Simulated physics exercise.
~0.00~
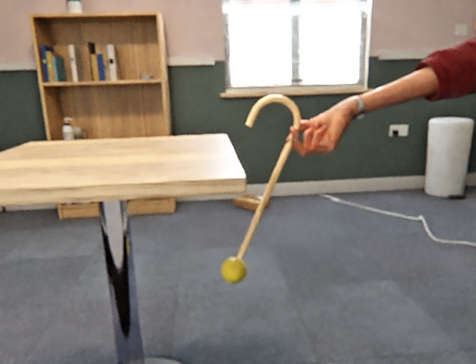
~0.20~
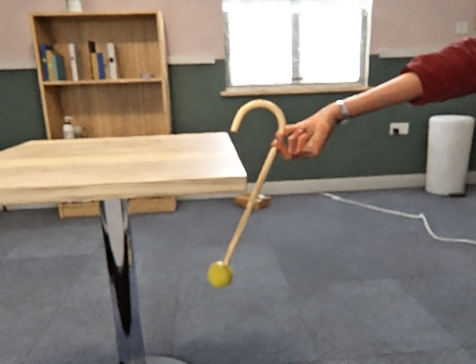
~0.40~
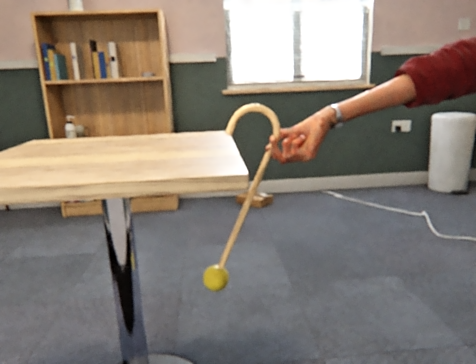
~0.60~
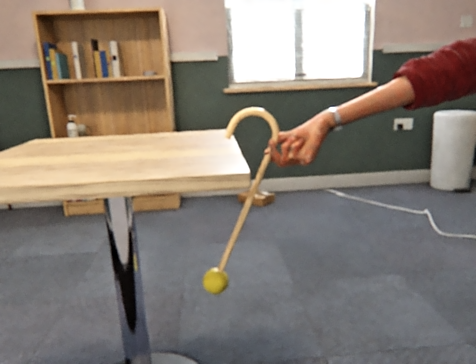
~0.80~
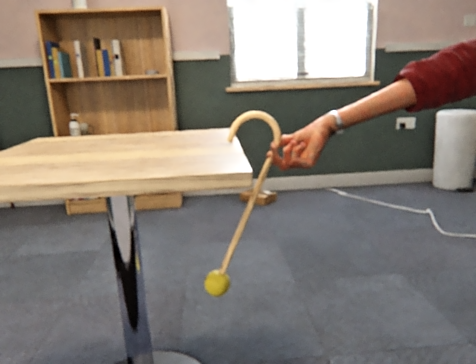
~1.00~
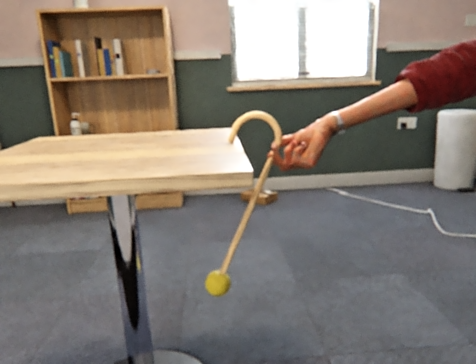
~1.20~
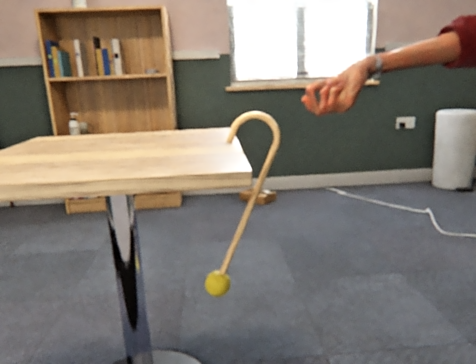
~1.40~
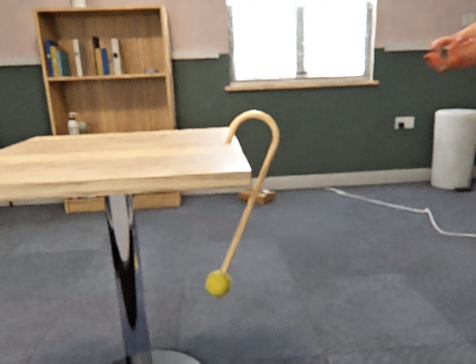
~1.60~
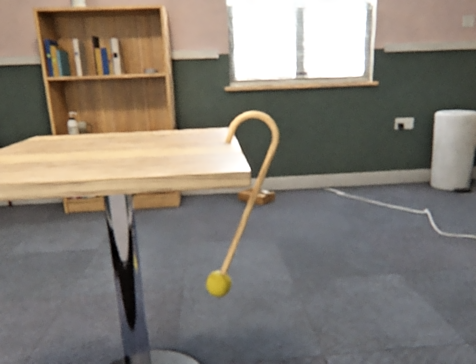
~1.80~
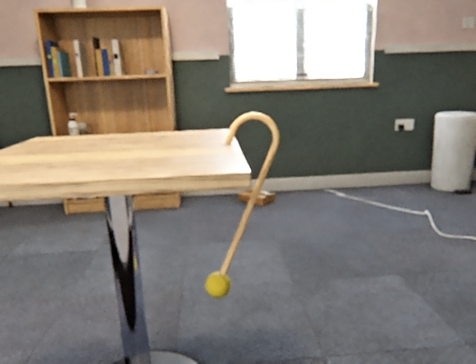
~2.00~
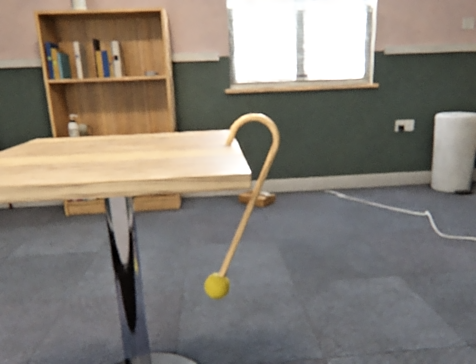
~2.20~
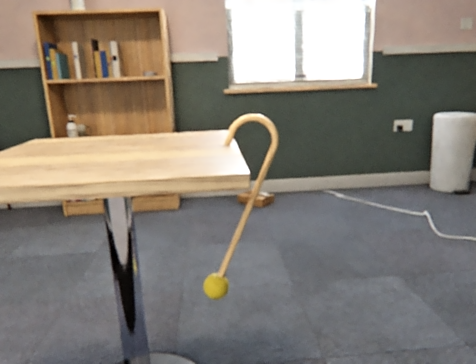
The clip shows a hand moving a hooked wooden handle with a yellow ball-like end left and down onto a table's edge. The fingers let go and the arm withdraws to the right, leaving the handle hanging at a slant from the tabletop, still in place.
